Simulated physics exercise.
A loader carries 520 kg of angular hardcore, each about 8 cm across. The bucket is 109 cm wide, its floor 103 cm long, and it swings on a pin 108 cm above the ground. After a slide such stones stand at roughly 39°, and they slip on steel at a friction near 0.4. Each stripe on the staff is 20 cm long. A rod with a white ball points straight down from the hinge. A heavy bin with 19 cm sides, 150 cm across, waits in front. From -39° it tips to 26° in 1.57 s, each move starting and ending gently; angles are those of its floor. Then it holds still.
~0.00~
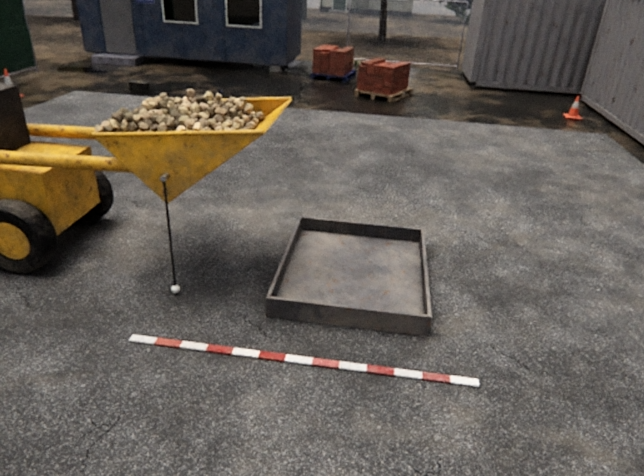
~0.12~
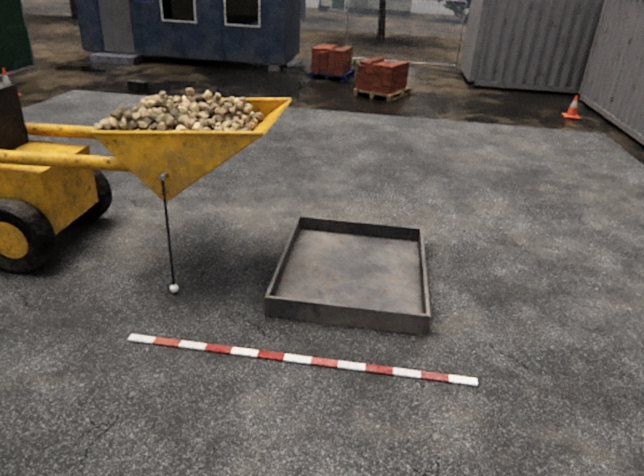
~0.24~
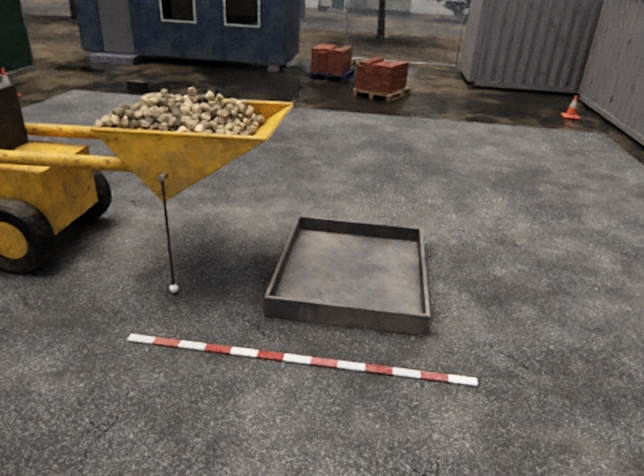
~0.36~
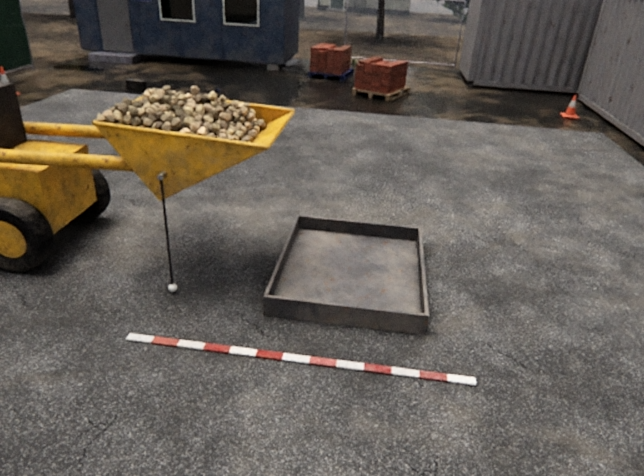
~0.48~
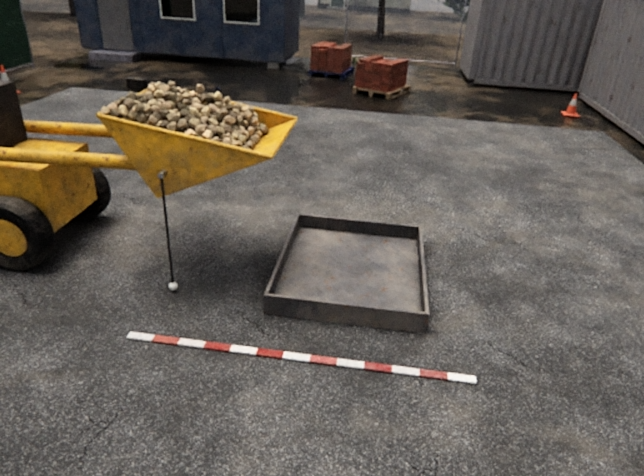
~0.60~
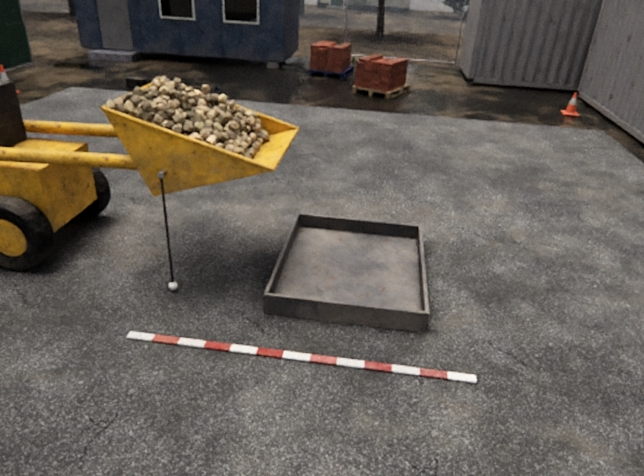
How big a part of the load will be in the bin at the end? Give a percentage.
Some 70 per cent of it.
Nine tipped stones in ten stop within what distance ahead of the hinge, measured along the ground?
Roughly 150 cm ahead of it.
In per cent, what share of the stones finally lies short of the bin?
About 30 per cent.
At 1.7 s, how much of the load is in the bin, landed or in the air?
Some 5 per cent.
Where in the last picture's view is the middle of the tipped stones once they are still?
Around (302, 255).
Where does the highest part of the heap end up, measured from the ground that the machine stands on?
Some 42 cm above that level.
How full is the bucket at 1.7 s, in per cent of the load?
About 85 per cent.
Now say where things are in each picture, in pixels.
The first frame shows lip at (264, 132), floor tilted -39°, highest stones at (207, 100).
The second frame shows lip at (263, 134), floor tilted -38°, highest stones at (196, 98); the stones move at 0.1 m/s on average.
In the third frame, the bucket is at -35°, its lip at (266, 139); the top of the load is at (190, 98); the stones move at 0.2 m/s on average.
The fourth frame shows lip at (268, 148), floor tilted -30°, highest stones at (165, 94); the stones move at 0.2 m/s on average.
The fifth frame shows lip at (272, 157), floor tilted -24°, highest stones at (168, 89); the stones move at 0.3 m/s on average.
The sixth frame shows lip at (274, 170), floor tilted -18°, highest stones at (165, 84); the stones move at 0.3 m/s on average.
After 1.2 s the floor is at 16°; 100 % in the bucket; the foremost stones are at (261, 178).
After 1.7 s the floor is at 26°; 85 % in the bucket, 8 % short of the bin, 6 % in the bin; the foremost stones are at (310, 257).
After 2.0 s the floor is at 26°; 58 % in the bucket, 8 % short of the bin, 34 % in the bin; the foremost stones are at (354, 267).
After 4.7 s the floor is at 26°; 0 % in the bucket, 30 % short of the bin, 69 % in the bin, 1 % beside or beyond the bin; the foremost stones are at (411, 275).
